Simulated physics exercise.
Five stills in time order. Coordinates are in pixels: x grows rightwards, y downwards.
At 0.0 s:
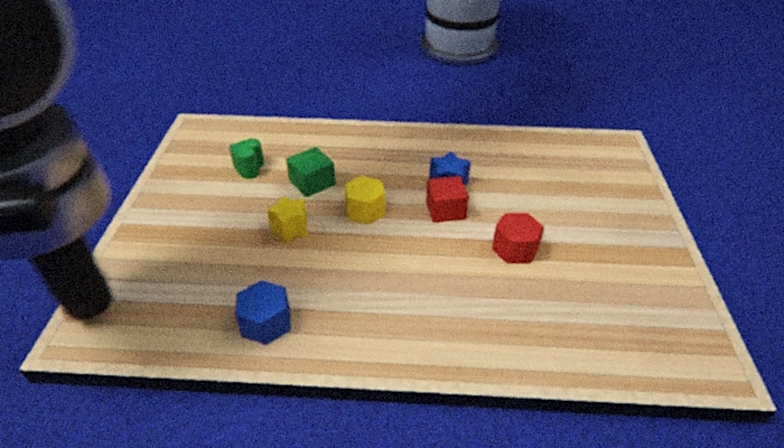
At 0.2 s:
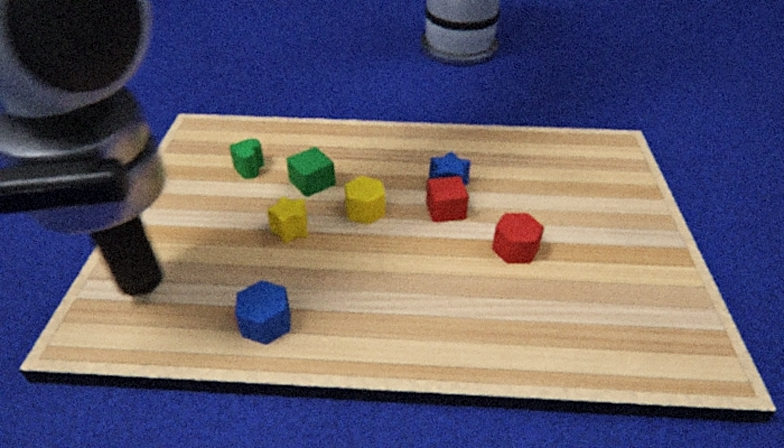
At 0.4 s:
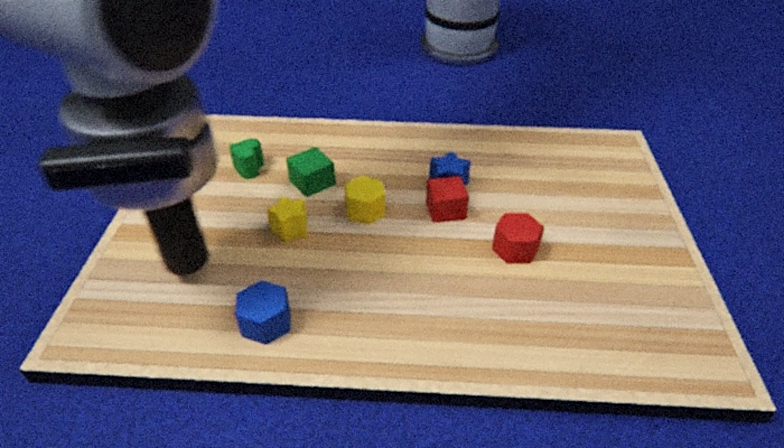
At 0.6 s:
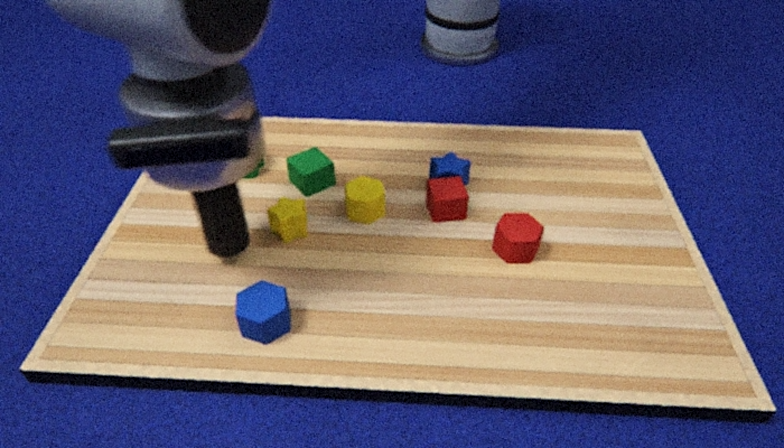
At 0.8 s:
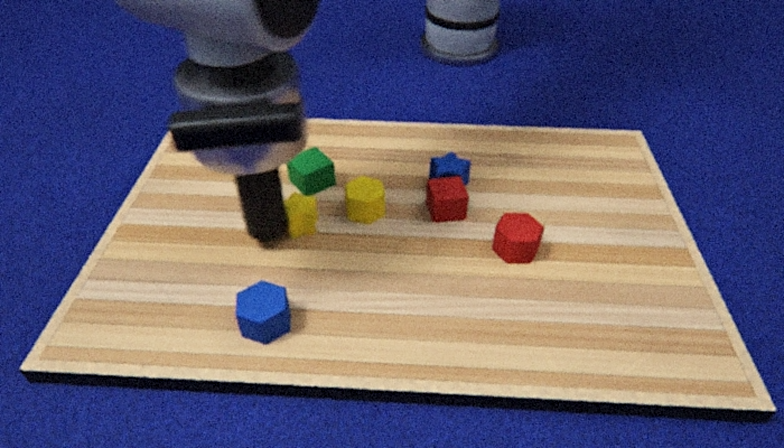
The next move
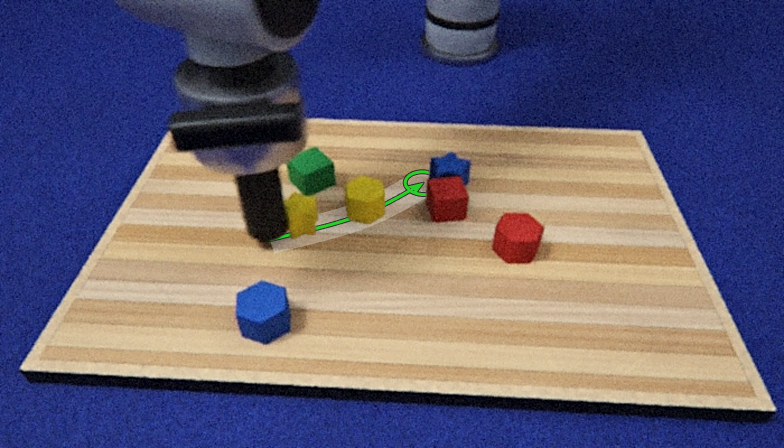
Robot arm with a black stick sliding rightward across a wooden board of coloured blocks, nudging the yellow star slightly right.
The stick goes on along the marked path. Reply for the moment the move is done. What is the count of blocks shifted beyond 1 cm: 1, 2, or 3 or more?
It looks like three or more blocks will be pushed more than about 1 cm.
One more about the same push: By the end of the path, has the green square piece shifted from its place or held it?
It will be resting on its spot.
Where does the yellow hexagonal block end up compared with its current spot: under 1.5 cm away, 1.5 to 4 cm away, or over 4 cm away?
Long: Over 4 cm.
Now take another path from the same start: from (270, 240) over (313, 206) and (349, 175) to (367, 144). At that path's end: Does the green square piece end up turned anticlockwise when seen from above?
I'd say yes.
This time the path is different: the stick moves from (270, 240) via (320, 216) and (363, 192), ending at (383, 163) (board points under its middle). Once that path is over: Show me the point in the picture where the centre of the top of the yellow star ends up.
I think it will end close to (413, 136).
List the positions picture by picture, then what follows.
Tip of the stick at (89, 303), middles of tops, yellow star at (288, 207), green square piece at (310, 160), yellow hexagonal block at (365, 188), red square piece at (448, 187), blue star at (451, 163), in the first picture.
Stick at (141, 280), nothing pushed, in the second picture.
Stick at (187, 260), nothing pushed, in the third picture.
Stick at (229, 243), nothing pushed, in the fourth picture.
Stick at (268, 229), yellow star at (298, 203), green square piece at (310, 160), yellow hexagonal block at (365, 188), red square piece at (448, 187), blue star at (451, 163), in the fifth picture.
The line goes from (270, 240) by way of (329, 225) and (381, 206) to (423, 183).
What follows on the original path. One third of the way, stick at (329, 214); yellow star at (352, 186), turned 15° anticlockwise; yellow hexagonal block at (387, 182), turned 20° clockwise.
Two thirds of the way, stick at (381, 195); yellow star at (393, 164), turned 35° anticlockwise; yellow hexagonal block at (430, 164), turned 60° clockwise; red square piece at (454, 188), turned 20° clockwise; blue star at (464, 161).
At the end, stick at (424, 172); yellow star at (406, 145), turned 85° anticlockwise; green square piece unmoved; yellow hexagonal block at (457, 152), turned 95° clockwise; red square piece at (454, 188), turned 20° clockwise; blue star at (491, 159), turned 30° clockwise.
